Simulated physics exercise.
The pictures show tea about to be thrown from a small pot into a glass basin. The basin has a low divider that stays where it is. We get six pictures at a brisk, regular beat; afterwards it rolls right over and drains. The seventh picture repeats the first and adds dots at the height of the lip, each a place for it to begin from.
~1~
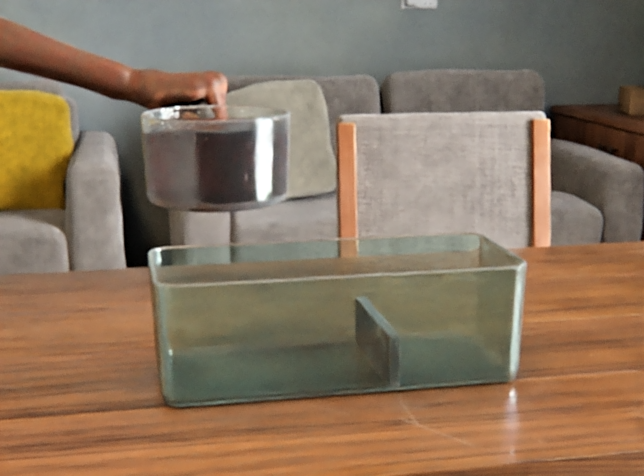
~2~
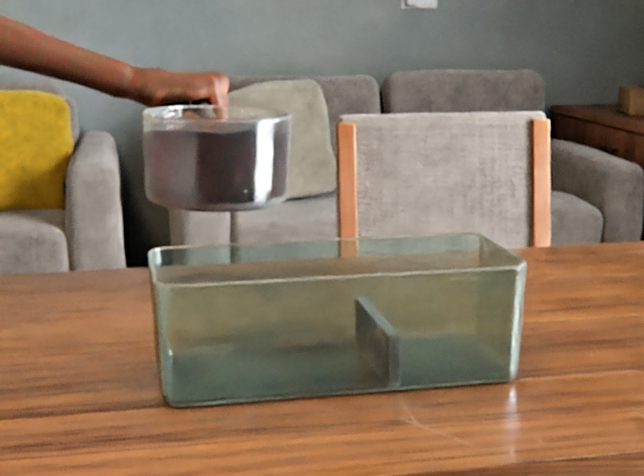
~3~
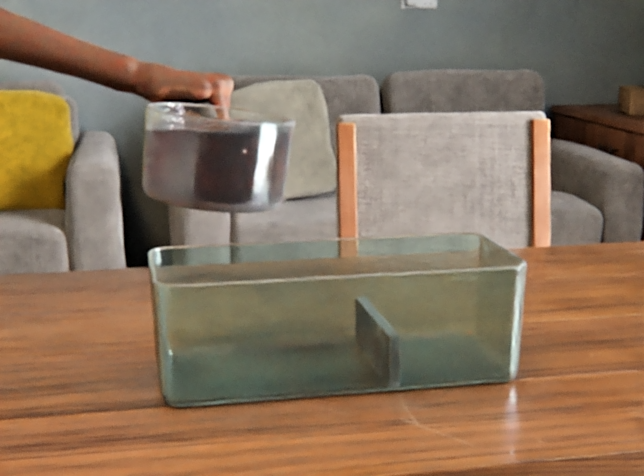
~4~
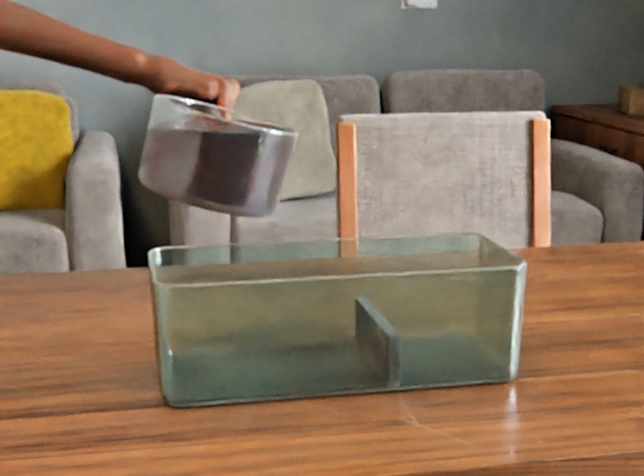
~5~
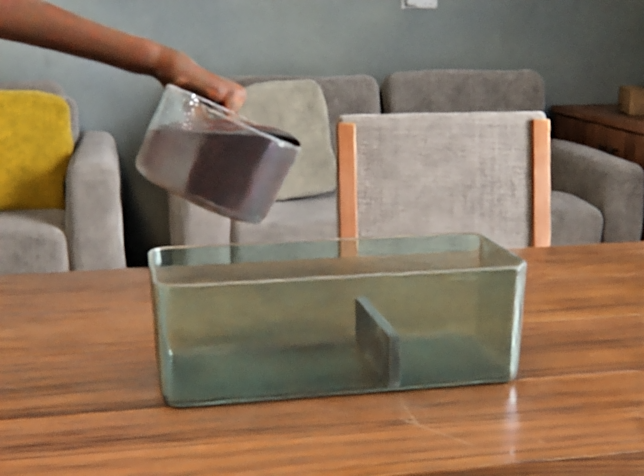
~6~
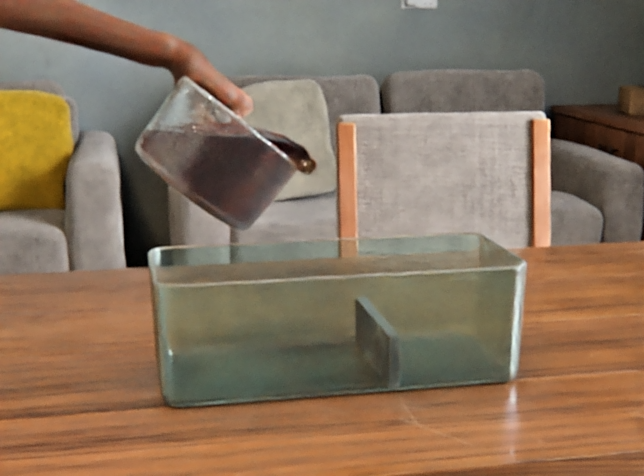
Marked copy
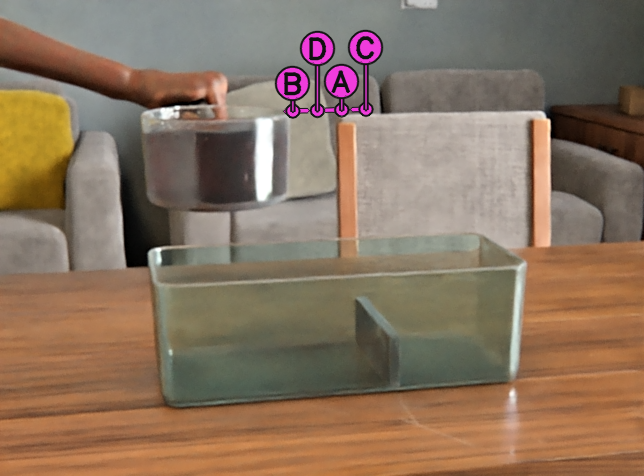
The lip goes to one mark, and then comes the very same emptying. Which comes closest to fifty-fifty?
Place A does it best.
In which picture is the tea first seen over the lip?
In picture 5.
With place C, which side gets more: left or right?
The right one.
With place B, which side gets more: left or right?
The left one.
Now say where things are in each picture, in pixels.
In the first picture, upright, lip at (285, 111); basin from (162, 405) to (516, 377); top of the wall at (376, 315); nothing has left yet.
In the second picture, upright, lip at (287, 113); nothing has left yet.
In the third picture, tipped about 7°, lip at (290, 119); nothing has left yet.
In the fourth picture, tipped about 15°, lip at (294, 130); nothing has left yet.
In the fifth picture, tipped about 26°, lip at (297, 145); tea is over the lip, down to (297, 145).
In the sixth picture, tipped about 39°, lip at (297, 163); tea is over the lip, down to (303, 170).
On the marked copy, A at (341, 109); B at (292, 111); C at (365, 109); D at (317, 110).
If A is chosen, about 51 % ends left of the wall and 47 % right of it.
If B is chosen, about 83 % ends left of the wall and 12 % right of it; 5 % is lost outside.
If C is chosen, about 33 % ends left of the wall and 66 % right of it.
If D is chosen, about 67 % ends left of the wall and 30 % right of it; 3 % is lost outside.
